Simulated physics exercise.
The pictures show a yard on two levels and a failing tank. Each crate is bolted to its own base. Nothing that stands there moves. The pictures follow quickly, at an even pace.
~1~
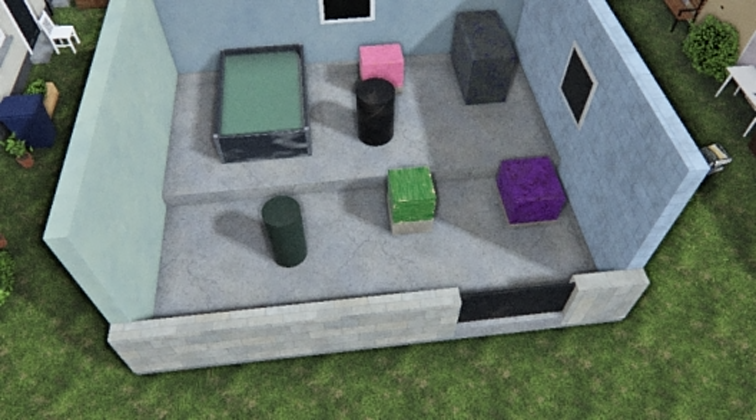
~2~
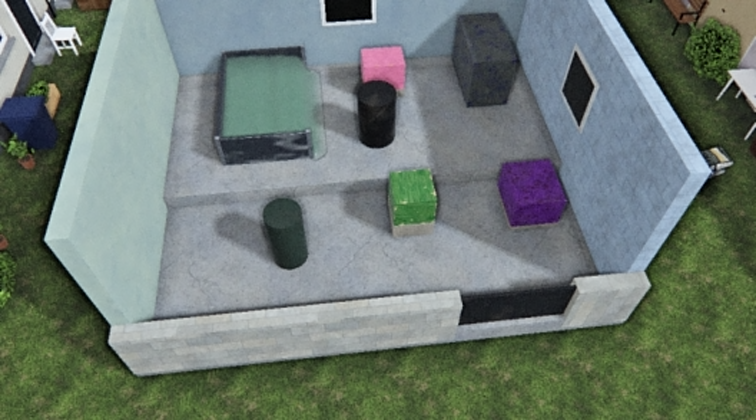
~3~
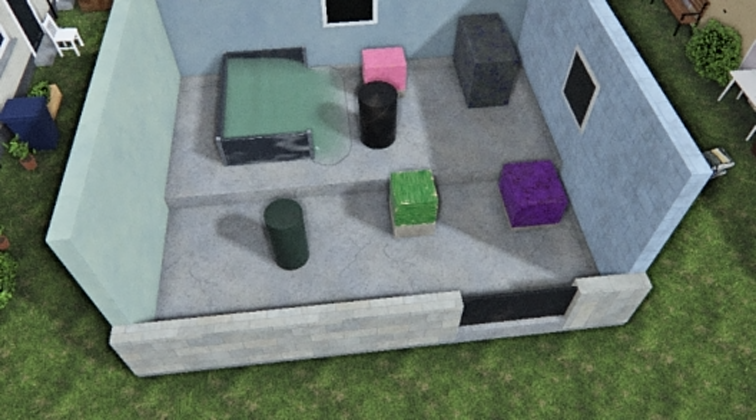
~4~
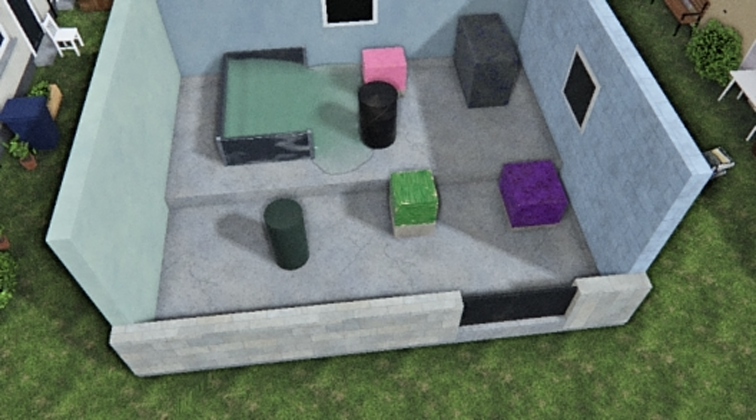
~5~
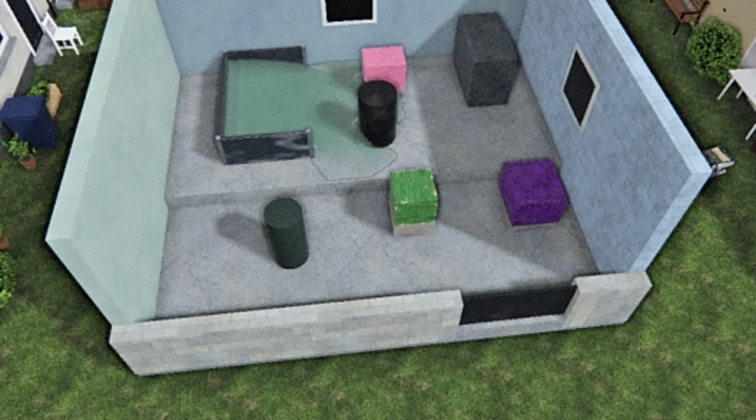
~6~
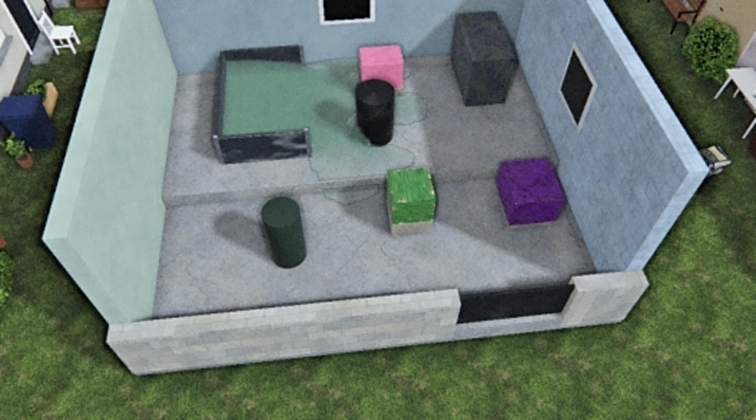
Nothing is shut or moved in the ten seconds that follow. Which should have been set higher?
In the end: The pink crate gets wet; the green crate stays dry; the purple crate gets wet.
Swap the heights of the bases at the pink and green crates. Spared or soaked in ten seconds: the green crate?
My reading: Green crate escapes it.
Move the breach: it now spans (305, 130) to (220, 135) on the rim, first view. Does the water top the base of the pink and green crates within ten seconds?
Then: The pink one keeps dry, the green one stays dry.
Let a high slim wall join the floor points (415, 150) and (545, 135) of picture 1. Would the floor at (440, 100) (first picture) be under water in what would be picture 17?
Verdict: Wet.
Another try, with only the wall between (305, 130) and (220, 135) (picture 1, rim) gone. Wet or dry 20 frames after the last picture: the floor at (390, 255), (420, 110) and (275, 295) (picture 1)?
As listed: Covered, dry, flooded.
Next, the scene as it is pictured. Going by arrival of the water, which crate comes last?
Last comes the purple-painted one.
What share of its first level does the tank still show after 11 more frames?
I make it 24 per cent.
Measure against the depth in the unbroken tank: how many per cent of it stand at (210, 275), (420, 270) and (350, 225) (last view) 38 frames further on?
About 2, 14 and 8 per cent.
A moment on, water covers 25 % of the floor; the pink crate water round its plinth, the green crate water round its plinth, the purple crate not reached.
Next, water covers 45 % of the floor; the pink crate water round its plinth, the green crate water round its plinth, the purple crate water round its plinth.
Then, water covers 65 % of the floor; the pink crate water round its plinth, the green crate water round its plinth, the purple crate water round its plinth.
Later, water covers 80 % of the floor; the pink crate water round its plinth, the green crate water round its plinth, the purple crate water round its plinth.
In the end, water covers 85 % of the floor; the pink crate was topped, the green crate stayed above the water, the purple crate was topped.
